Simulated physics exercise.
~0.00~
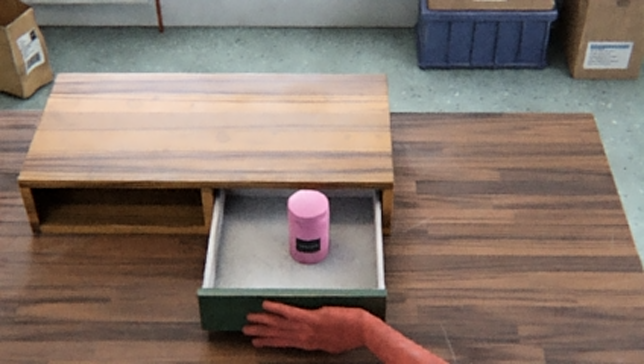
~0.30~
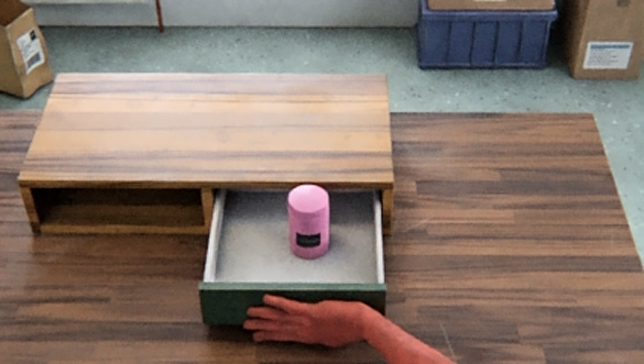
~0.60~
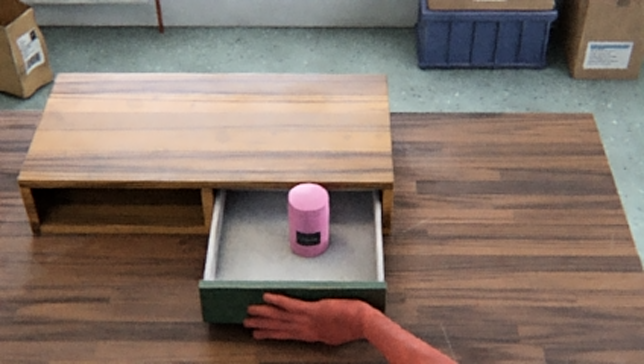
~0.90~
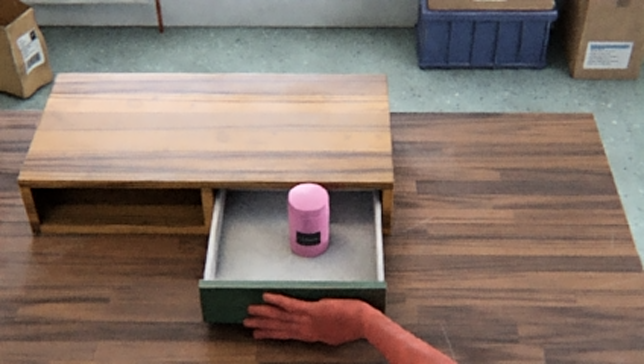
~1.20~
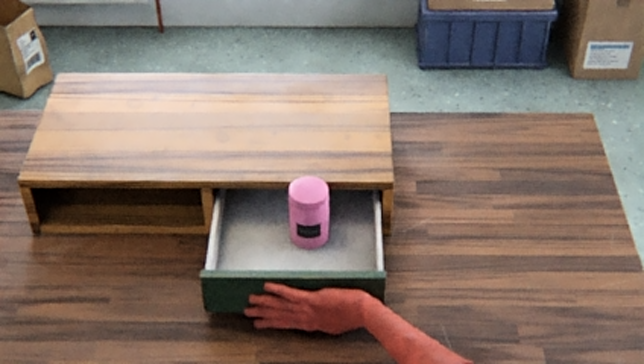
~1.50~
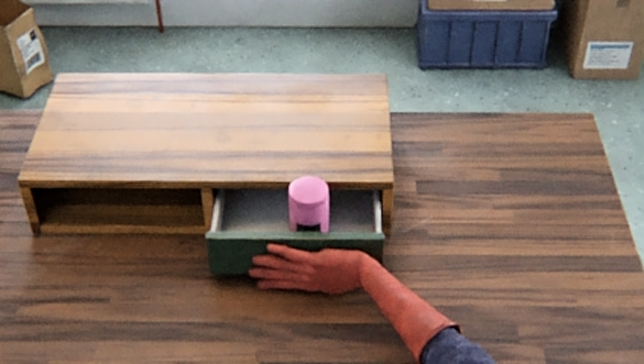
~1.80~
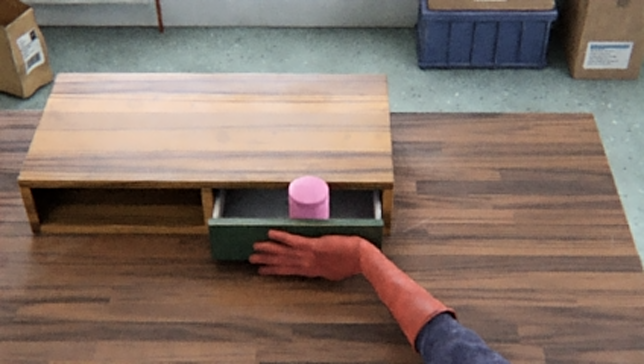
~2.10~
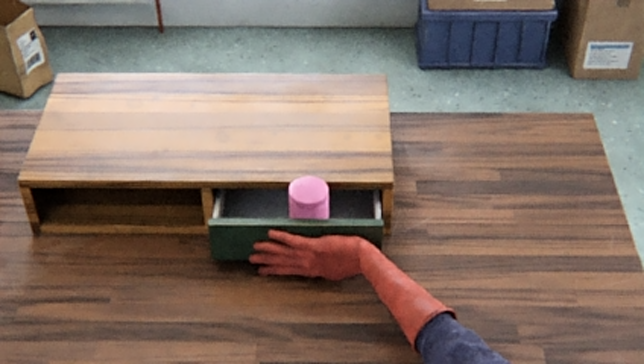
The footage shows a gloved hand pushing in the open green-fronted drawer of a low wooden cabinet, with a pink jar standing upright inside. The drawer slides partway in, carrying the jar toward the cabinet's edge, then stops and stays partly open, the hand still against its front.
